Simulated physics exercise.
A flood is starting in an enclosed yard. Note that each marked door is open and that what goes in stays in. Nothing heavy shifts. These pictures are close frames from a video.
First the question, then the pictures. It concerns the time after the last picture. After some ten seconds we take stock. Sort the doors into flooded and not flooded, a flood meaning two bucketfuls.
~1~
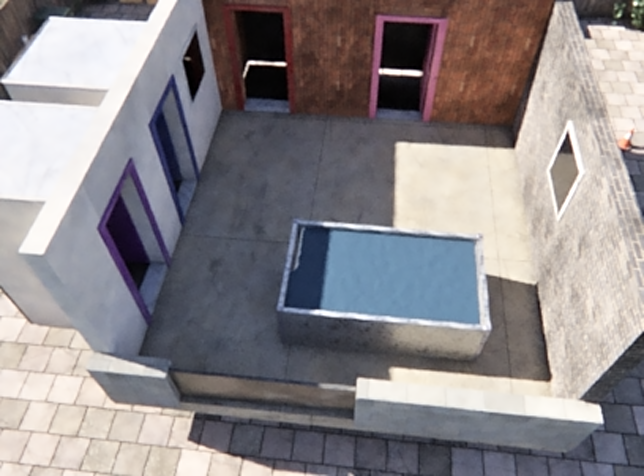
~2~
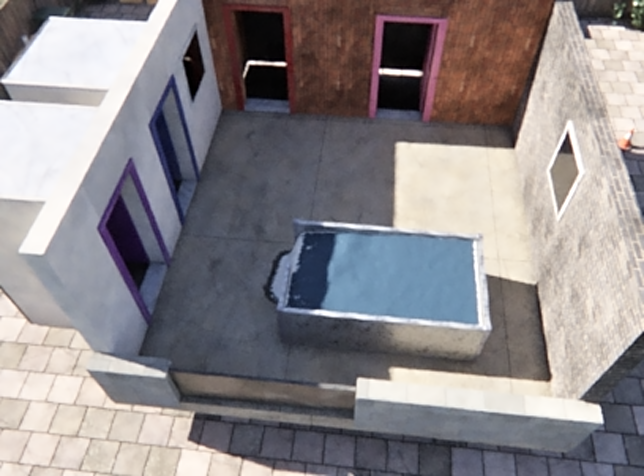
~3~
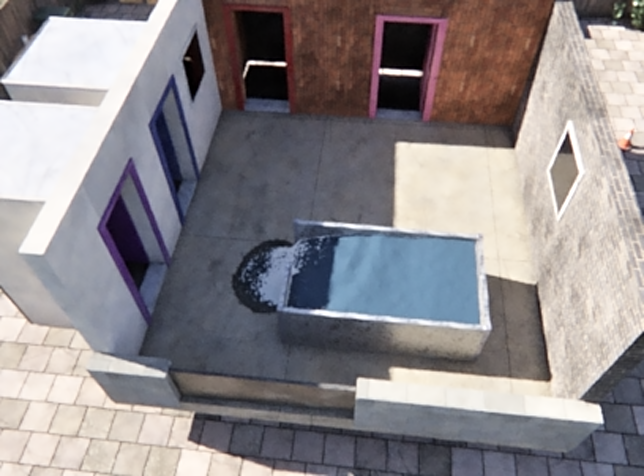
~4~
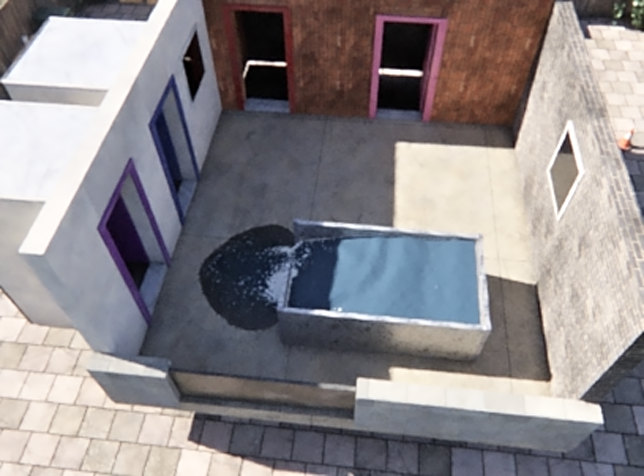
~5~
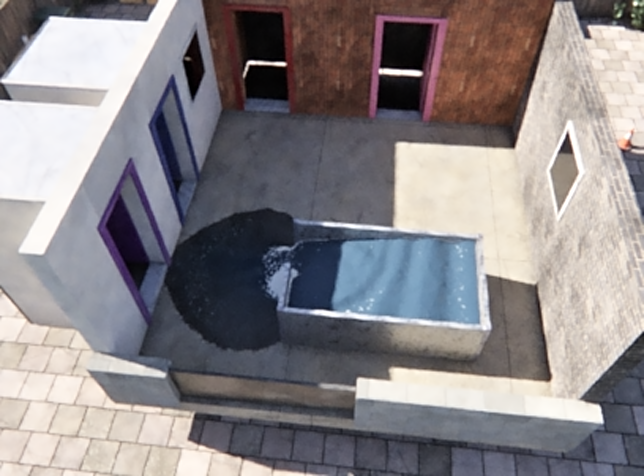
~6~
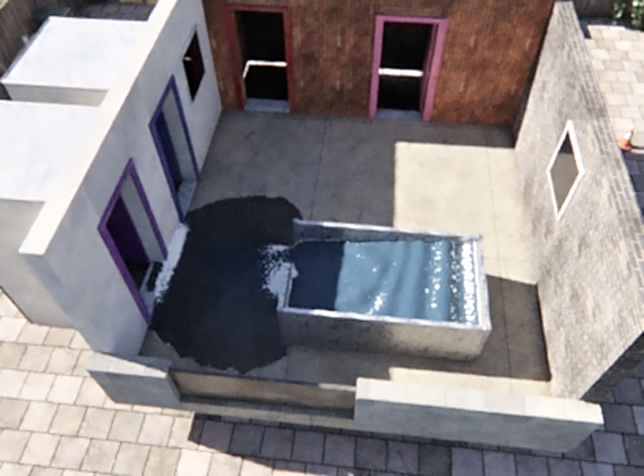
Sorted: Blue door - flooded; red door - flooded; purple door - flooded; pink door - not flooded.
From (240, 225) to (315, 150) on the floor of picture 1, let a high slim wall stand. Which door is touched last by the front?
That'd be the pink-painted one.
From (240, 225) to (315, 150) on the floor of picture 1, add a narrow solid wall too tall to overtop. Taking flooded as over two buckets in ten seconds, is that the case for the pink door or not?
In the end the pink door falls below the limit.
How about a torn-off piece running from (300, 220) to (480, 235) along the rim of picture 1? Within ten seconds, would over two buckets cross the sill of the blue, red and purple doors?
Lab note: Blue above the mark, red above the mark, purple below the mark.
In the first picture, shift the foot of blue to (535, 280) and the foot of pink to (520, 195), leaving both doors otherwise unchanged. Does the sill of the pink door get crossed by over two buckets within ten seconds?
Well, the pink door tops it.
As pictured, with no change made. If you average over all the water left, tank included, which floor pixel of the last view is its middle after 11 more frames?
Near pixel (315, 281).
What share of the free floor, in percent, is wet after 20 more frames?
Around 45 percent, give or take.
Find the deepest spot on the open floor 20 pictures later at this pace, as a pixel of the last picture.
At about (135, 367).
A moment on, water covers 25 % of the floor; the blue door over two buckets in, the red door not reached, the purple door over two buckets in, the pink door not reached.
Next, water covers 30 % of the floor; the blue door far over two buckets in, the red door wet at the sill, nothing in, the purple door far over two buckets in, the pink door not reached.
Then, water covers 45 % of the floor; the blue door far over two buckets in, the red door over two buckets in, the purple door far over two buckets in, the pink door wet at the sill, nothing in.
Later, water covers 90 % of the floor; the blue door far over two buckets in, the red door over two buckets in, the purple door far over two buckets in, the pink door wet at the sill, nothing in.
In the end, water covers 100 % of the floor; the blue door far over two buckets in, the red door over two buckets in, the purple door far over two buckets in, the pink door wet at the sill, nothing in.
